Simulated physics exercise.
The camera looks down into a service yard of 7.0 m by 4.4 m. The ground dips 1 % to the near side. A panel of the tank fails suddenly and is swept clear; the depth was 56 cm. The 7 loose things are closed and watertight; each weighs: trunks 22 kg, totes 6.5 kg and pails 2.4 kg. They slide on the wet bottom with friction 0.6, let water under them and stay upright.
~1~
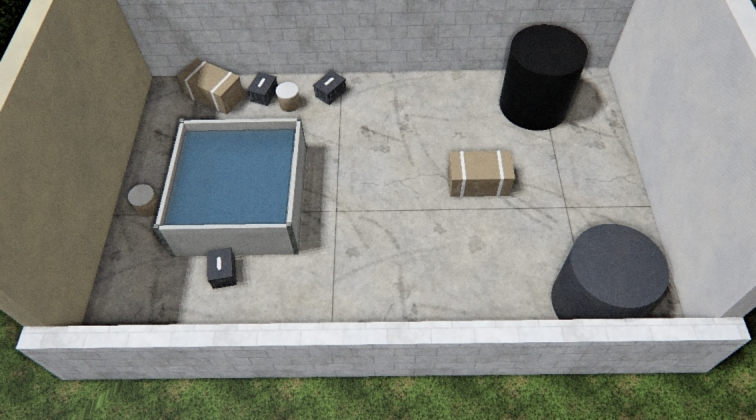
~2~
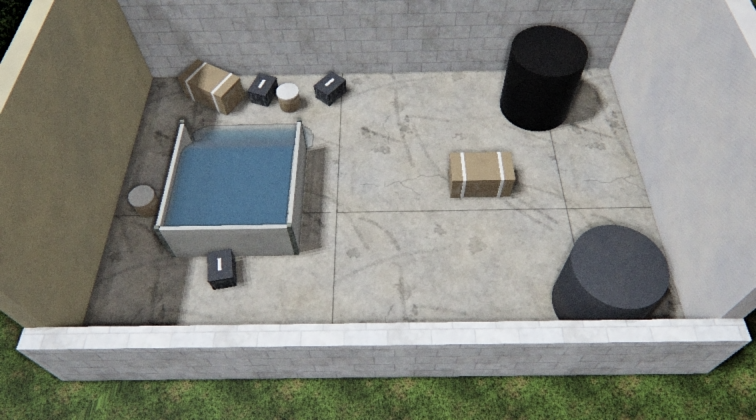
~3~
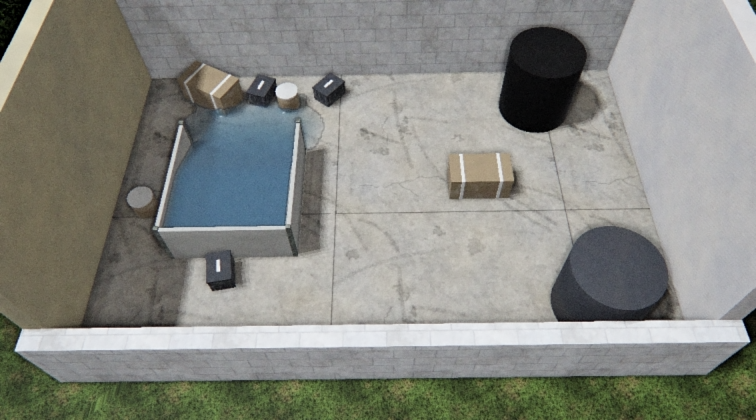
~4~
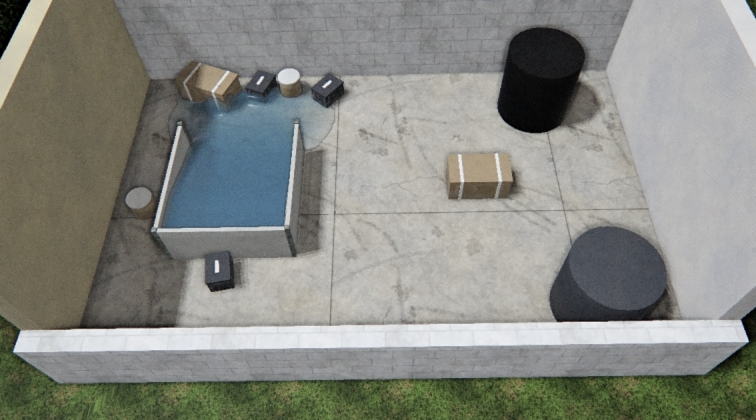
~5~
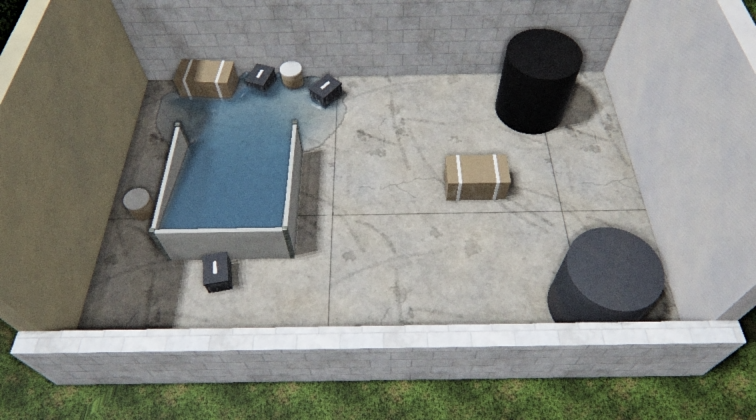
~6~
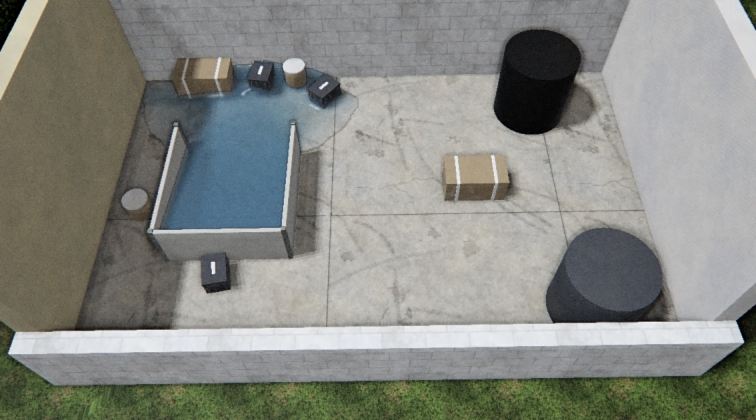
The clip shows a walled concrete yard where the far side of a square tank opens and blue water spreads out across the ground behind it, nudging a cardboard box and small containers near the back wall.
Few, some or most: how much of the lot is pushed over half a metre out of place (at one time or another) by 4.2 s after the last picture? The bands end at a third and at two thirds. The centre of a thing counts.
Share: At least two thirds.
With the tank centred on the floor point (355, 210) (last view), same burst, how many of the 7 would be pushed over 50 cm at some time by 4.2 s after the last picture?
Then 5.
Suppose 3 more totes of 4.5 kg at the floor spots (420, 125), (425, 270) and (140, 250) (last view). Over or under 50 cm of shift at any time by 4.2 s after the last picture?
In turn: Past it, less, past it.
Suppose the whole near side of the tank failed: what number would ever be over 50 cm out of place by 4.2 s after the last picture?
In that case 4 of them.
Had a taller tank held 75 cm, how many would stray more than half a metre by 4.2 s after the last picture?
Then 6.
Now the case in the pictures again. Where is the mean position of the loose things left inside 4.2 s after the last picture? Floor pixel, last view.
Around (412, 227).
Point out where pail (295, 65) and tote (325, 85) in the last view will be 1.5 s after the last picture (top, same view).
Around (473, 83) and (483, 108).
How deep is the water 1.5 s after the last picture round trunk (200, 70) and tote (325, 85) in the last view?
Roughly 26 and 4 cm.
Then, 0.4 s after the last picture 1 of 7 are over 50 cm from their spots; 4 afloat.
Then, 1.5 s after the last picture 4 of 7 are over 50 cm from their spots; 3 afloat.
Then, 2.8 s after the last picture 5 of 7 are over 50 cm from their spots; 4 afloat.
Then, 4.2 s after the last picture 5 of 7 are over 50 cm from their spots, and 5 have been at some point; 1 afloat.
